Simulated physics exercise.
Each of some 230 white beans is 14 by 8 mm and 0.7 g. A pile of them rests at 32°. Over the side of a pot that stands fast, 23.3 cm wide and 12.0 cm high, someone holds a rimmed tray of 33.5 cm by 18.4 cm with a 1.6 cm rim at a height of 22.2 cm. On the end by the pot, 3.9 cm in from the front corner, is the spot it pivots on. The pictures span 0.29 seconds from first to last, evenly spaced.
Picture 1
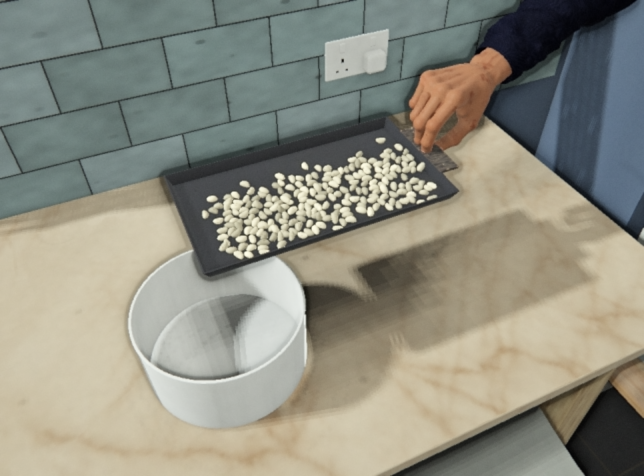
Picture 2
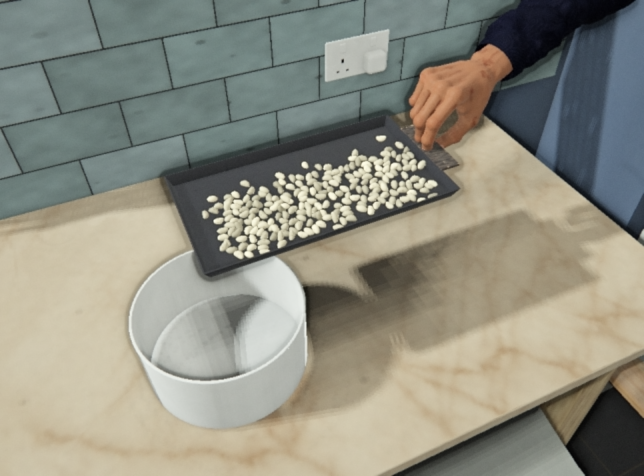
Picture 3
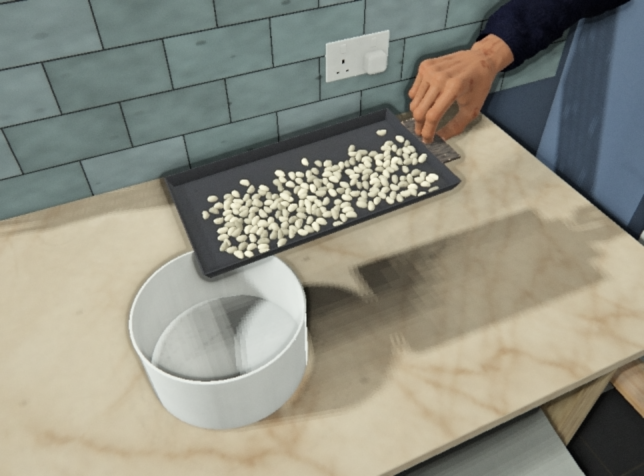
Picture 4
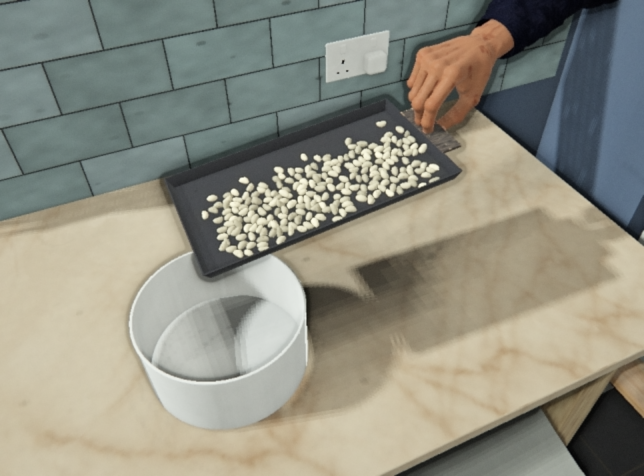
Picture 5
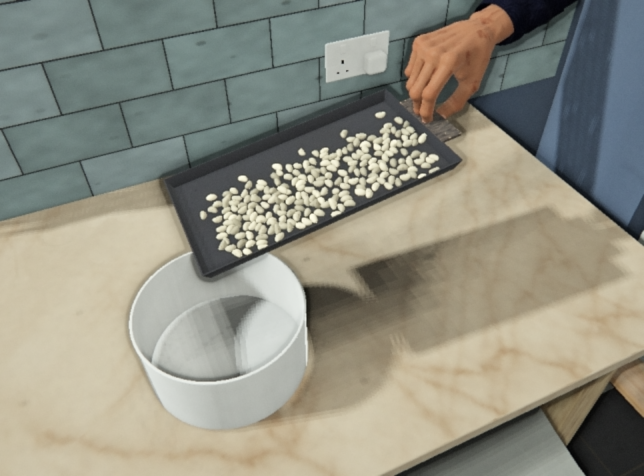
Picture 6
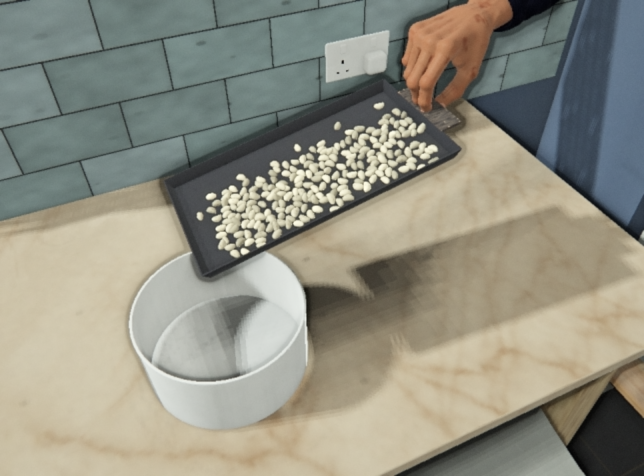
In this clip, a hand holds the right end of a dark rimmed tray of white beans above a white pot on a countertop, then gradually raises that end so the tray slopes down toward the left.
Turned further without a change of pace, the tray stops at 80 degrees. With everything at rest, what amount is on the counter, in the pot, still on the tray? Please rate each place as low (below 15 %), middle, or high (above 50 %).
Counter: Middle, pot: High, left on the tray: Low.
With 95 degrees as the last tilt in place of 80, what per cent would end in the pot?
It would land at about 70 percent.
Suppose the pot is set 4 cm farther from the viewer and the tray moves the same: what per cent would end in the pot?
My estimate: Some 85 per cent.
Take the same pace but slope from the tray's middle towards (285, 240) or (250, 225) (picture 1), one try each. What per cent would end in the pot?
About 95 per cent on the first try and 100 per cent on the second.
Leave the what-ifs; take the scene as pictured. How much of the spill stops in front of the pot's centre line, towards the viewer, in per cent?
I'd put it at around 10 per cent.
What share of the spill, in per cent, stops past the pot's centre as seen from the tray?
90 %.
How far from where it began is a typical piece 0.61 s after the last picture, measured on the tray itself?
Around 13 centimetres.
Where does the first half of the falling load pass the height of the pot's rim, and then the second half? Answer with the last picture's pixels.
First near (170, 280), later near (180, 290).
Then, 0.61 s after the last picture, tilt 44 degrees; the tray holds 95 %, the pot 0 %.
Then, 1.02 s after the last picture, tilt 66 degrees; the tray holds 35 %, the pot 35 %.
Then, 1.50 s after the last picture, tilt 80 degrees; the tray holds 5 %, the pot 60 %.
In the end, counter 30 %, pot 70 %, tray 0 %.
